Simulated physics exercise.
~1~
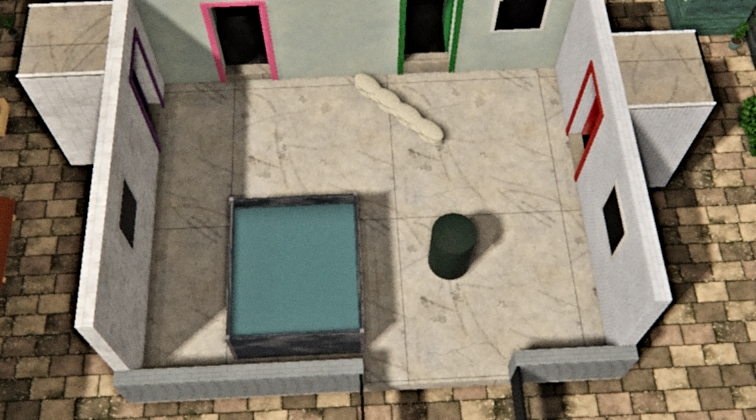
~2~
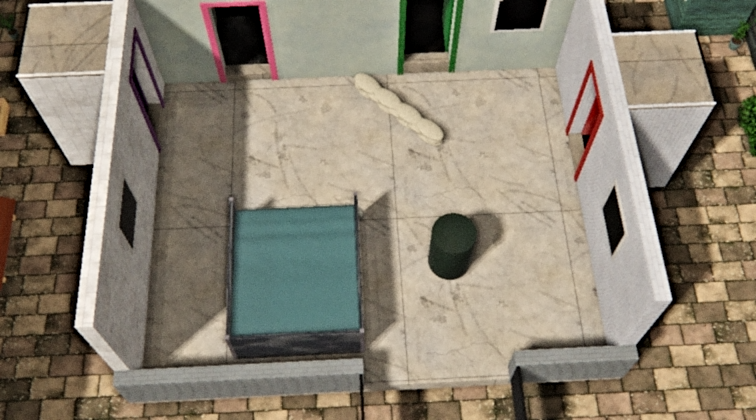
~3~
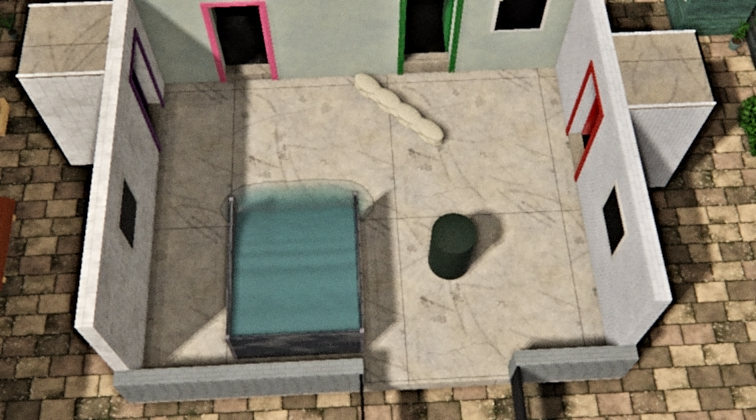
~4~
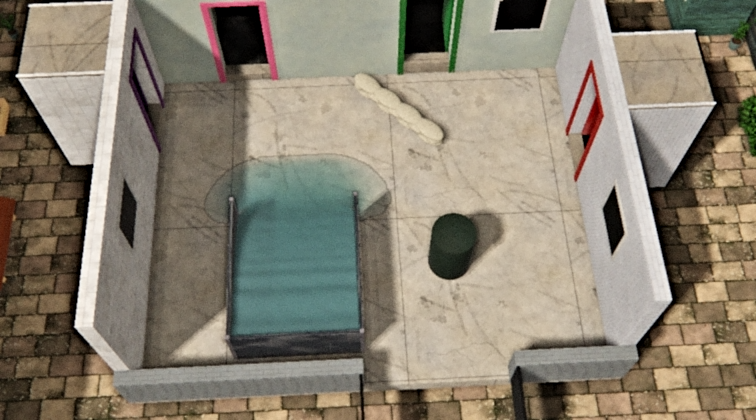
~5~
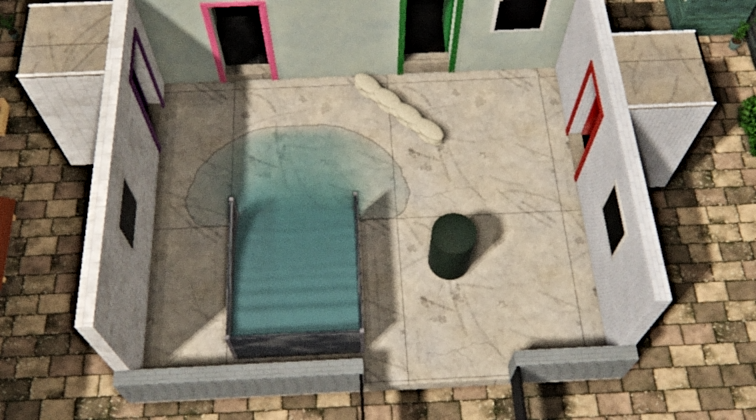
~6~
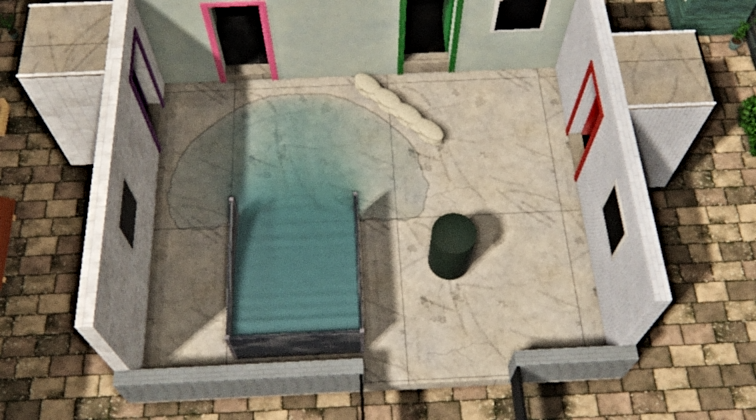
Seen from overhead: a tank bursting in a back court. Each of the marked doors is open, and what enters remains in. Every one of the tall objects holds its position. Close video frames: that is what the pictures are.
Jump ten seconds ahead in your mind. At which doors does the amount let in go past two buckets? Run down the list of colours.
The pink door is going to let through more than allowed. The green door is going to let through no more than allowed. The purple door is going to let through more than allowed. The red door is going to let through no more than allowed.
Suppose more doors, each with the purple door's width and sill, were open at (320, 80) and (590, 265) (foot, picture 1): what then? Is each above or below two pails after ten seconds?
Note, in sequence - door one ends up higher; door two ends up lower.
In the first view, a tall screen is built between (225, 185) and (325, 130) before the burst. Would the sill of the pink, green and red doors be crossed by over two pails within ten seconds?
Here's how it goes: The pink door remains below, the green door remains below, the red door ends up swamped.
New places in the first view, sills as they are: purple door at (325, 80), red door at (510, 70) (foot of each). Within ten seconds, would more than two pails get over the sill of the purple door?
Then: The purple door floods.
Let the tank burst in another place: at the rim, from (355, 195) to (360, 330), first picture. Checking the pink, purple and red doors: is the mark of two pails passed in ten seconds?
In that case the pink door stays within bounds, the purple door stays within bounds and the red door breaks the limit.
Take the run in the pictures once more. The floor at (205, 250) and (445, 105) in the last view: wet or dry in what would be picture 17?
So I'd put them as unwetted and swamped.
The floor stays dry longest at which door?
I'd go with the red one.
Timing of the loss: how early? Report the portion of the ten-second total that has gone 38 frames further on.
I'd put it at 65 per cent.
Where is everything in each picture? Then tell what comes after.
In the first frame, the open tank at (295, 265) is whole and still.
In the second frame, the front is at a hidden place, out from the gap on the open tank's far side.
In the third frame, water pours out on the open tank's far side and has run to (229, 203).
In the fourth frame, water pours out on the open tank's far side and has run to (216, 189).
In the fifth frame, water pours out on the open tank's far side and has run to (221, 153).
In the sixth frame, water pours out on the open tank's far side and has run to (284, 97).
A moment on, water covers 35 % of the floor; the pink door over two buckets in, the green door not reached, the purple door wet at the sill, nothing in, the red door not reached.
Next, water covers 45 % of the floor; the pink door far over two buckets in, the green door wet at the sill, nothing in, the purple door under two buckets in, the red door not reached.
Then, water covers 60 % of the floor; the pink door far over two buckets in, the green door wet at the sill, nothing in, the purple door over two buckets in, the red door wet at the sill, nothing in.
Later, water covers 85 % of the floor; the pink door far over two buckets in, the green door wet at the sill, nothing in, the purple door far over two buckets in, the red door under two buckets in.
In the end, water covers 95 % of the floor; the pink door far over two buckets in, the green door wet at the sill, nothing in, the purple door far over two buckets in, the red door under two buckets in.
